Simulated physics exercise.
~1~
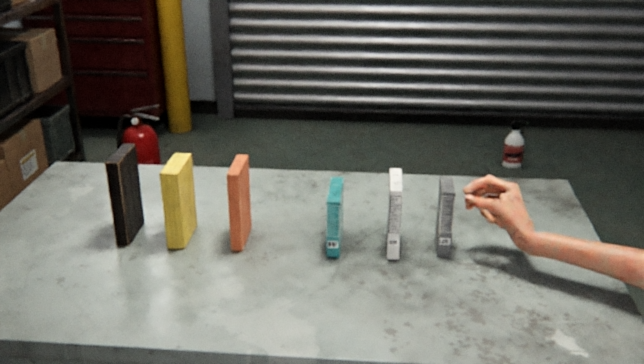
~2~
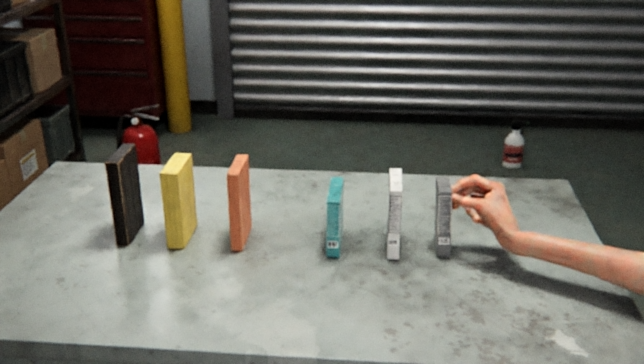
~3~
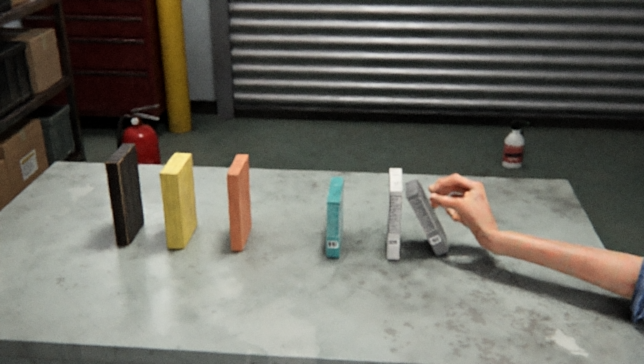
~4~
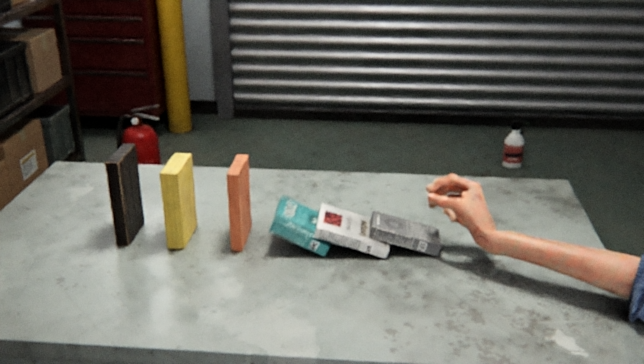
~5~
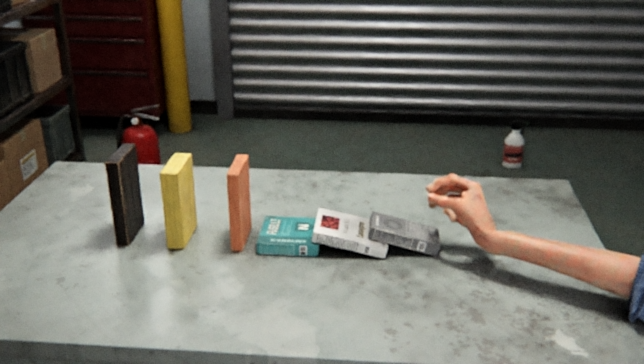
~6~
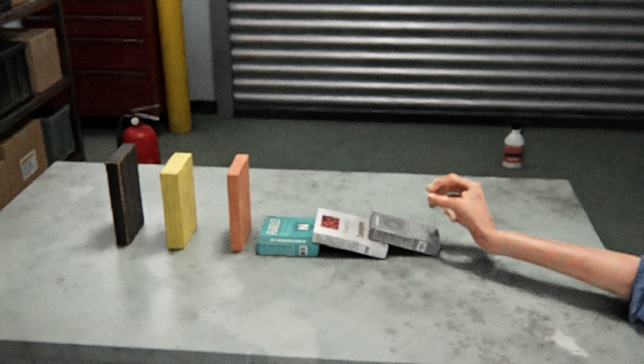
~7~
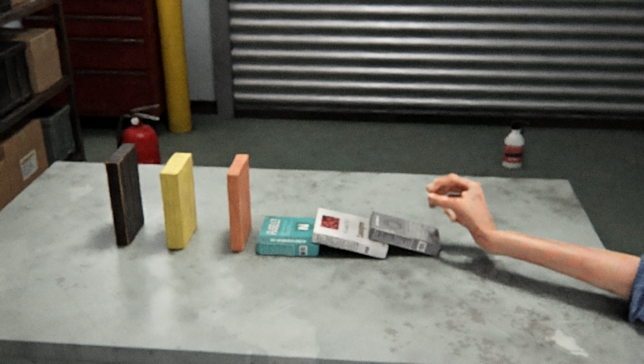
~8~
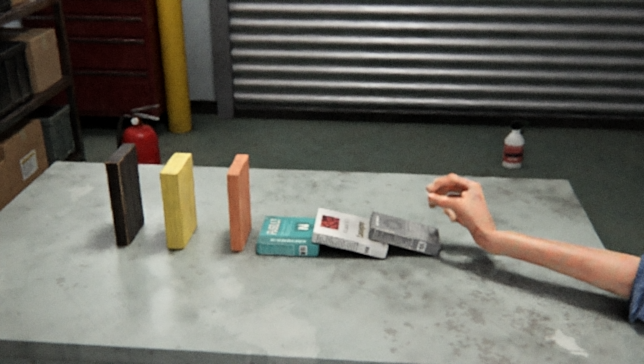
Six upright blocks and packets stand in a row across a grey tabletop in a workshop, seen from slightly above, with a metal shutter and a red fire extinguisher behind. From left to right they are black, yellow, orange, turquoise, white and grey, with a wider gap after the orange one. A hand at the right reaches in and tips the grey packet leftward into the white one. The white packet topples into the turquoise one, which also falls left. The three packets end down in an overlapping line, while the orange, yellow and black blocks stay standing and the hand hovers still.
